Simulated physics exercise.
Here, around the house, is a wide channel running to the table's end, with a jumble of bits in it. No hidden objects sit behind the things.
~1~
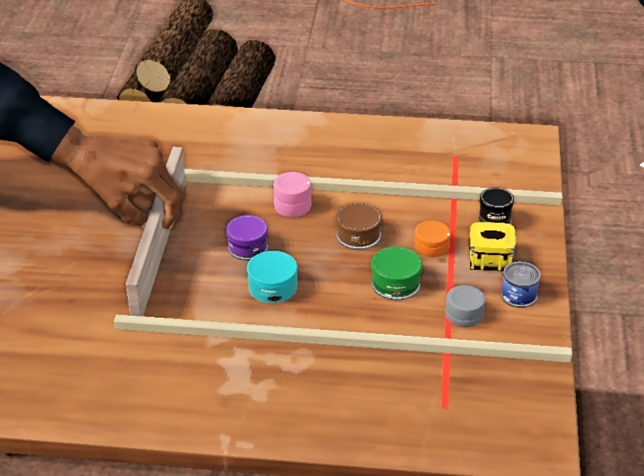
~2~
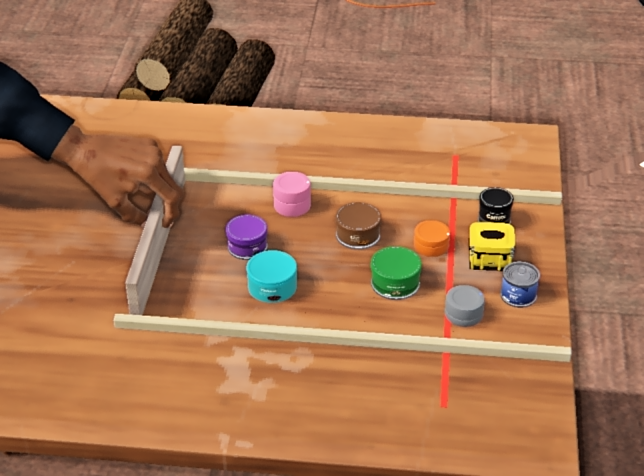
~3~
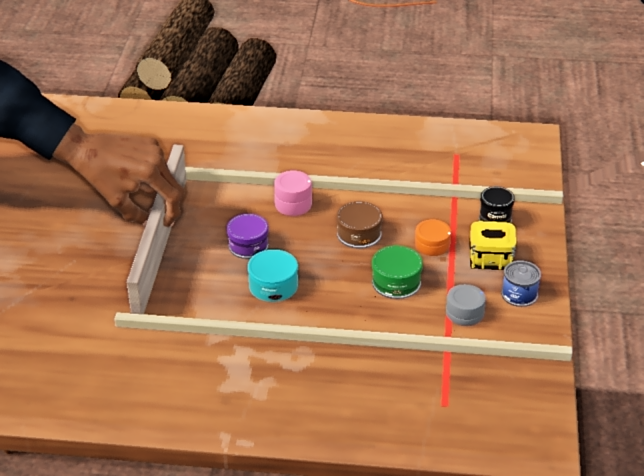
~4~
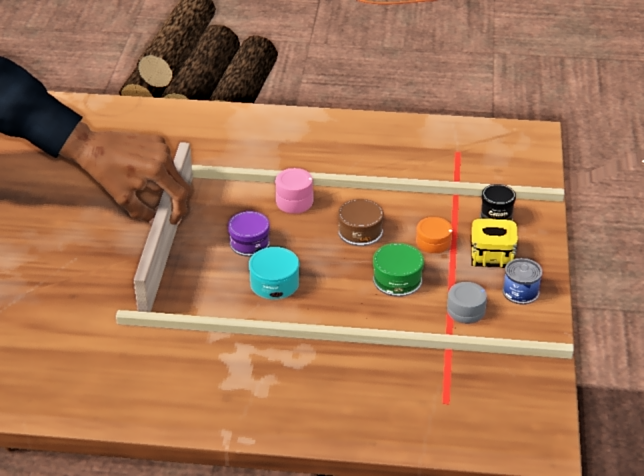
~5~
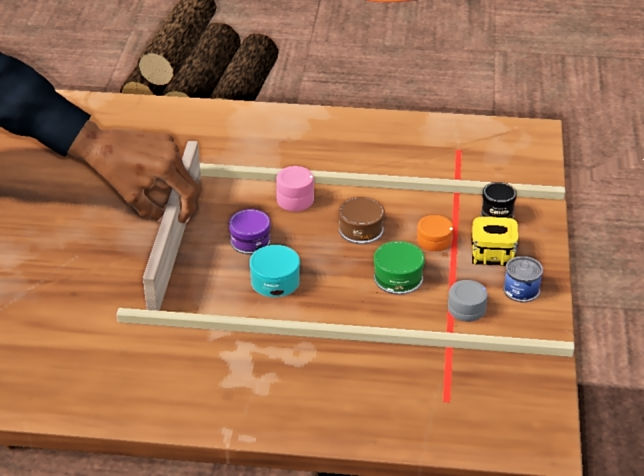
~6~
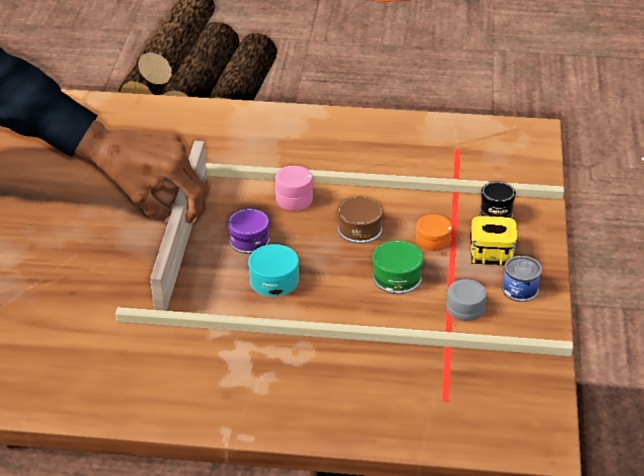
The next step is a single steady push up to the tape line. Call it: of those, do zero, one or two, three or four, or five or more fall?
Zero fall.
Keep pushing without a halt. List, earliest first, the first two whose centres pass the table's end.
The yellow case and then the blue tin.
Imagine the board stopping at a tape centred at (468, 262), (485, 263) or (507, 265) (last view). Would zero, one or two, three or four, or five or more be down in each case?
The falls would be no fall at all; one or two; one to two.
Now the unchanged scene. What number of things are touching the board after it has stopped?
It's 4.
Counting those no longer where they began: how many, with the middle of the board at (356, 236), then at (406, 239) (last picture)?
Counting first: 5, next 8.
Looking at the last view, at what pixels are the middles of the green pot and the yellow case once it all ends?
Approximately (507, 271) for one, approximately (546, 248) for the other.
Soon after, none off yet; blue tin at rest near (522, 279); black pot at rest near (497, 204); yellow case at rest near (493, 241).
At rest, the number that fall off is zero.
